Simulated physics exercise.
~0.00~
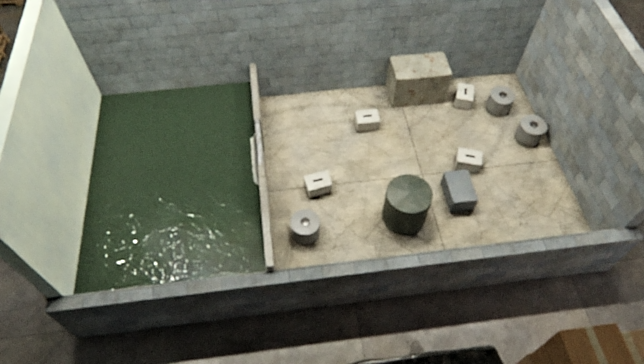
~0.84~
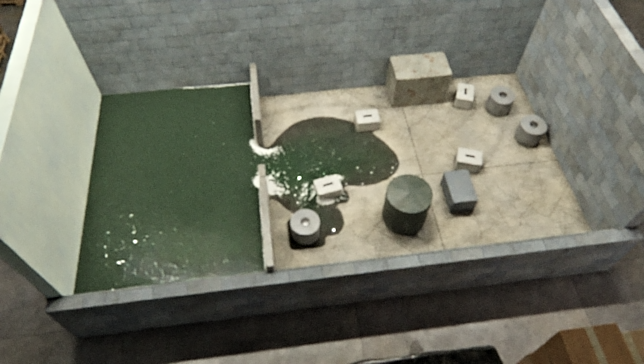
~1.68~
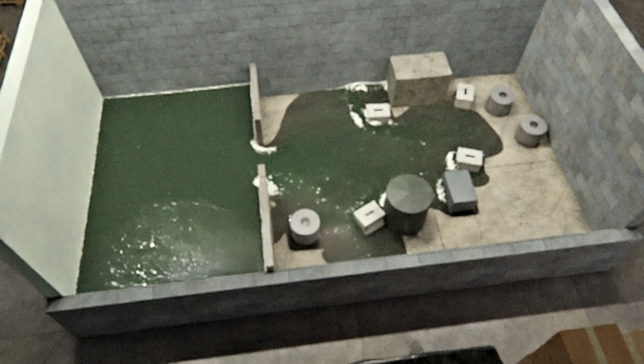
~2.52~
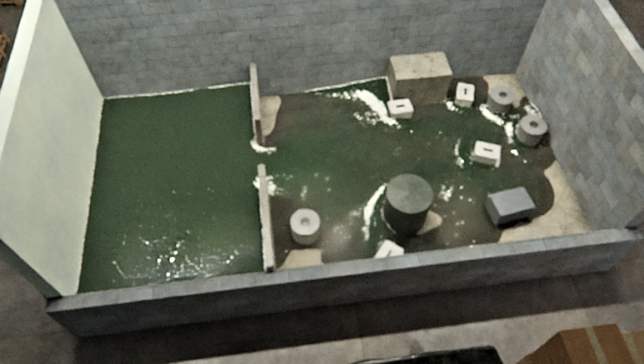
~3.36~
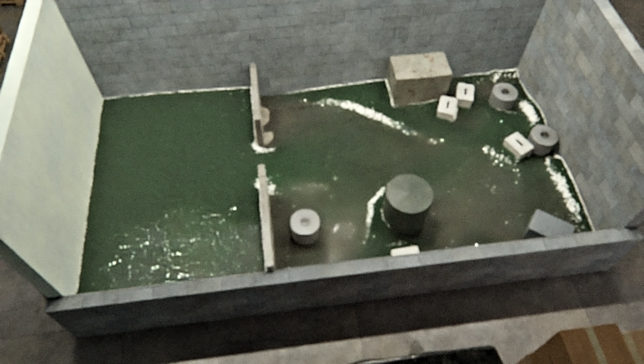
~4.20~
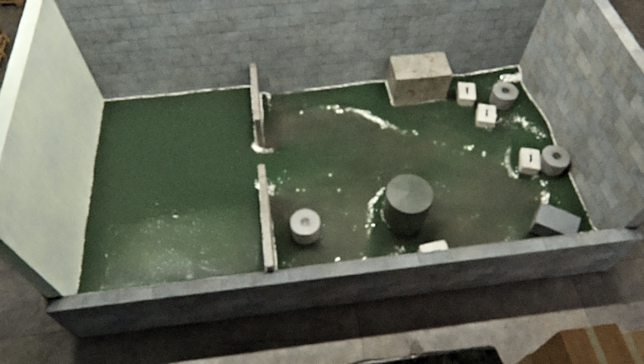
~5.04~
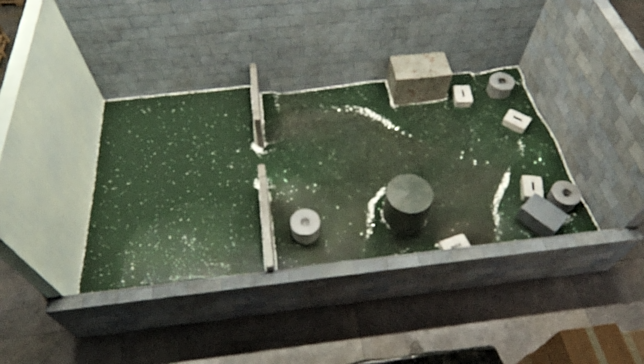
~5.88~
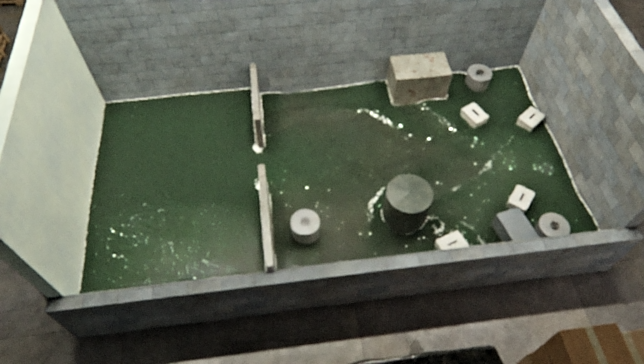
Green water pours through a gap into the dry room, spreads, and carries scattered blocks rightward.
